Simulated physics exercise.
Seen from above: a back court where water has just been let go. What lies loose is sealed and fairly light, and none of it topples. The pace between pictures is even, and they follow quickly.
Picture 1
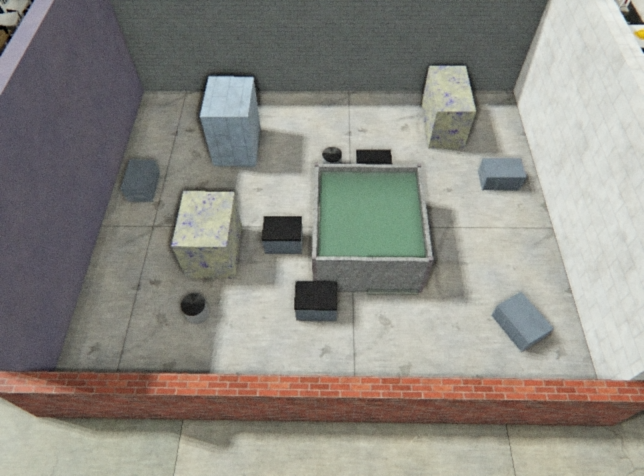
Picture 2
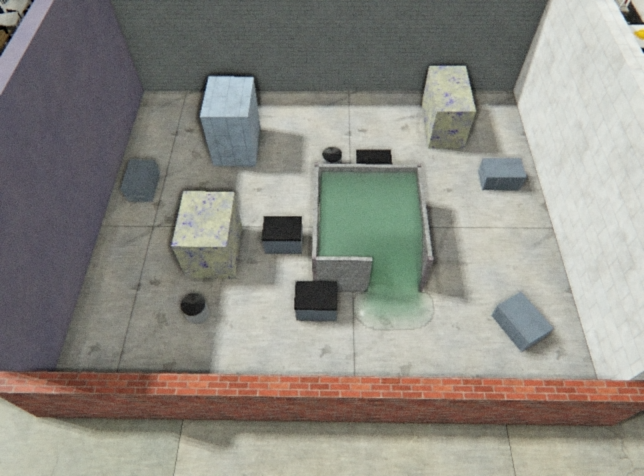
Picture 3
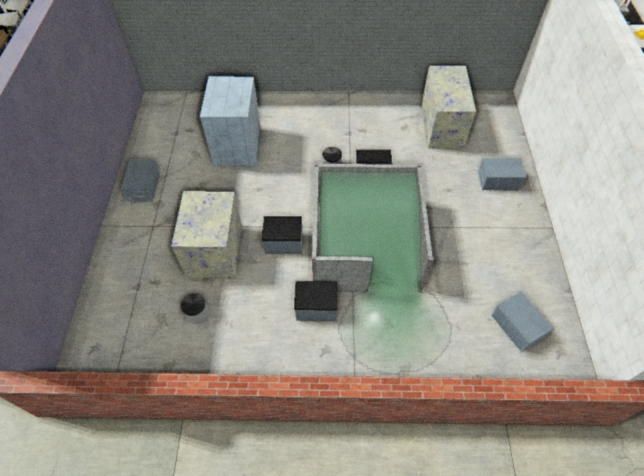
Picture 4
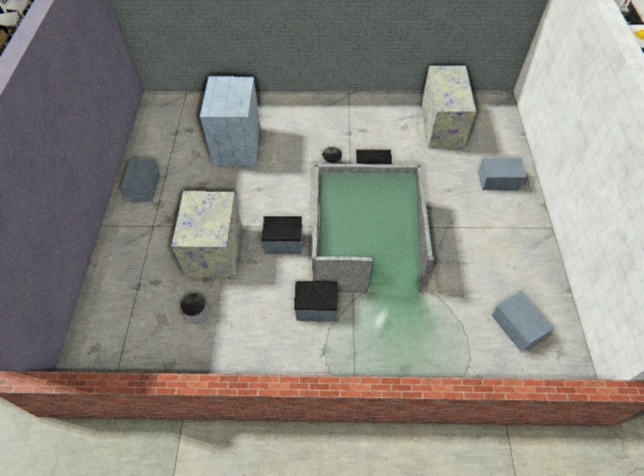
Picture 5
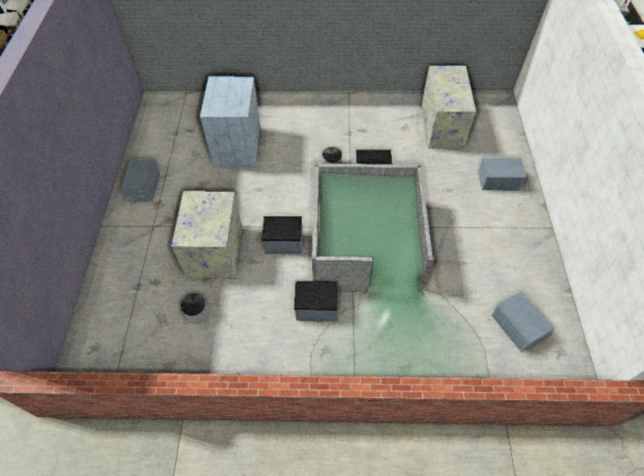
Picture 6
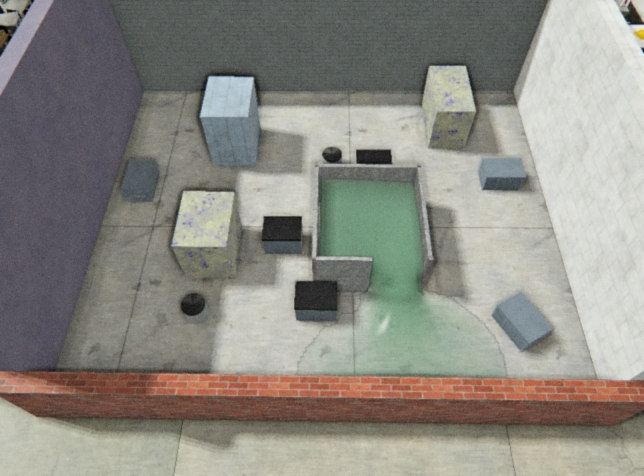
Green water poured out through a gap in the front wall of a raised square tank and fanned across the concrete court toward the low brick wall, while the boxes scattered around it stayed put.
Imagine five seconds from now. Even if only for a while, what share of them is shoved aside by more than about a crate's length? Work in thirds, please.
The result is a share of a third to two thirds.
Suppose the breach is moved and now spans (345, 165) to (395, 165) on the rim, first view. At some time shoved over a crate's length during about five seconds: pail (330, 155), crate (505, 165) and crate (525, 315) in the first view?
Working through them in order, the first gets shoved clear, the second gets shoved clear and the last not displaced that far.
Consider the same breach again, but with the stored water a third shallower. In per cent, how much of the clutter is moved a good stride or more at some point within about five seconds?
About 20 %.
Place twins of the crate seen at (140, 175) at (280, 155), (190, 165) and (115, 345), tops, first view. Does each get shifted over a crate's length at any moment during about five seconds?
The first sits tight, the second sits tight, the third travels far.
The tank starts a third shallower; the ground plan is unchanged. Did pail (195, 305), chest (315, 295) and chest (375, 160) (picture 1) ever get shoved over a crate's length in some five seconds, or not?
As listed: Never so far, under that, under that.
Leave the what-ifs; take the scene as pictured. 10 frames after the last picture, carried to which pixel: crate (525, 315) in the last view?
Roughly (529, 285).
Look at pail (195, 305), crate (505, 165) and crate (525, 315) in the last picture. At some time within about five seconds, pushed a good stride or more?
The first comes out driven that far, the second driven that far, the last driven that far.
A moment on, 0 of 8 are well off their spots; 0 afloat.
Next, 0 of 8 are well off their spots; 0 afloat.
Later, 3 of 8 are well off their spots; 0 afloat.
In the end, 4 of 8 are well off their spots, and 4 have been at some point; 2 afloat.
